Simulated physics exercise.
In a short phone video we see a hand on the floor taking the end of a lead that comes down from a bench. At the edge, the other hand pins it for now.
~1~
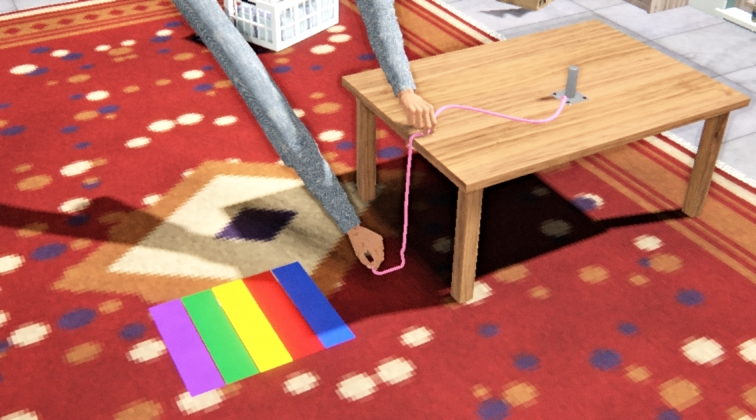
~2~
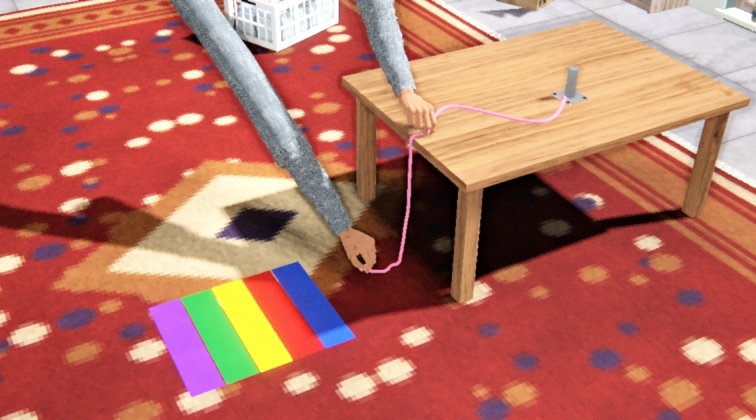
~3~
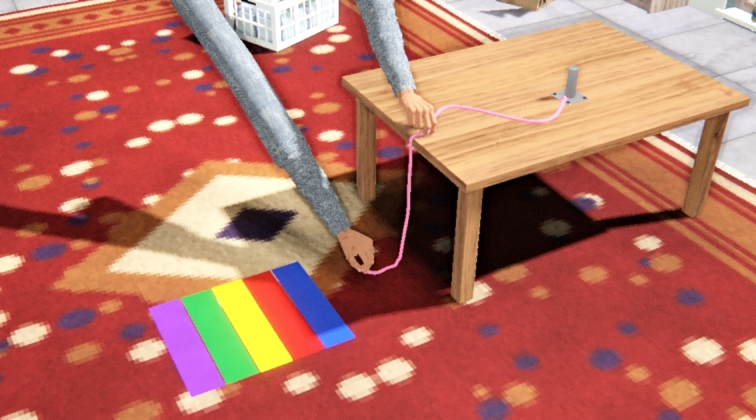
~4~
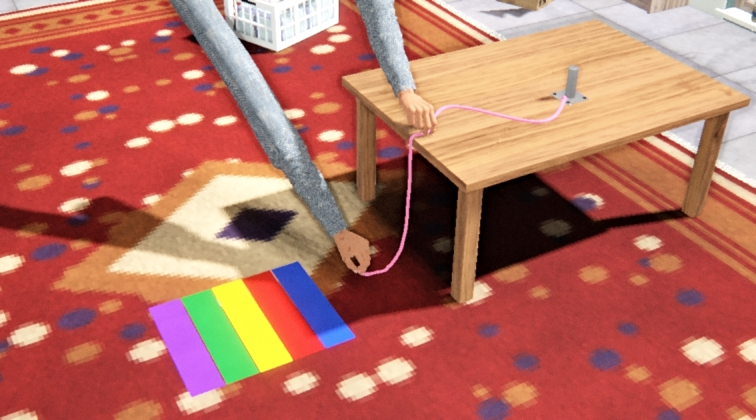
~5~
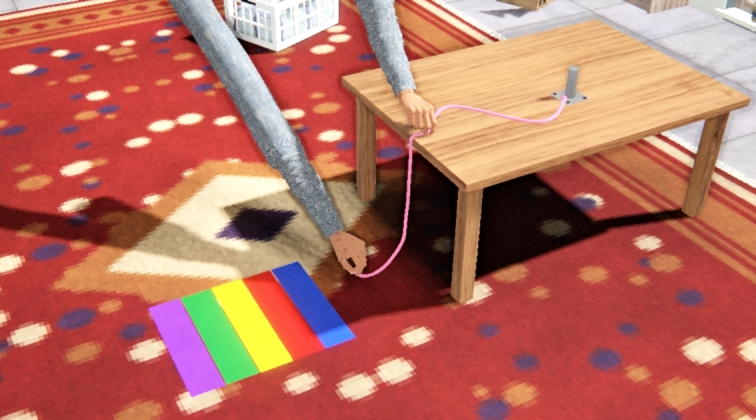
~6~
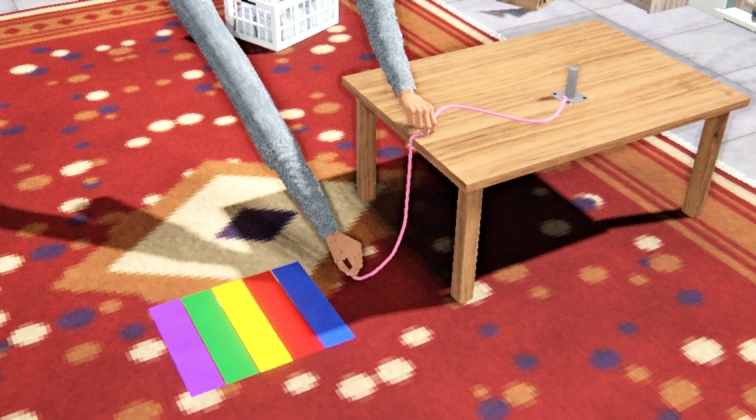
A pink cord runs from a small metal fitting on a low wooden table, over its left edge and down toward a patterned red rug, seen from above at an angle. One hand pins it at the edge while the other holds its low end beside purple, green, yellow, red and blue stripes. The lower hand shifts slightly left, drawing the hanging cord into a smoother curve, while the view stays still.
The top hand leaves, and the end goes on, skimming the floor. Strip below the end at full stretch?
Green.
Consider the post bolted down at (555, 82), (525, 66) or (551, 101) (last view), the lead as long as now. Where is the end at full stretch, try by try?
First (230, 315), then (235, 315), and last (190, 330).
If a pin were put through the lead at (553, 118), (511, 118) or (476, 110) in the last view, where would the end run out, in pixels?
(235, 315), (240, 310), (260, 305).
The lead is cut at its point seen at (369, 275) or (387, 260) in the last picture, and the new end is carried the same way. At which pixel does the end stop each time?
In order, around (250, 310) and (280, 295).
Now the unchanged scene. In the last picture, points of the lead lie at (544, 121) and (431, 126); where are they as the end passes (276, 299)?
Around (513, 108) and (404, 161).
Early on, end near (276, 299); over red.
Midway, end near (238, 312); over yellow.
At the end of the slack, end near (216, 319); over green. It gets as far as the green strip.
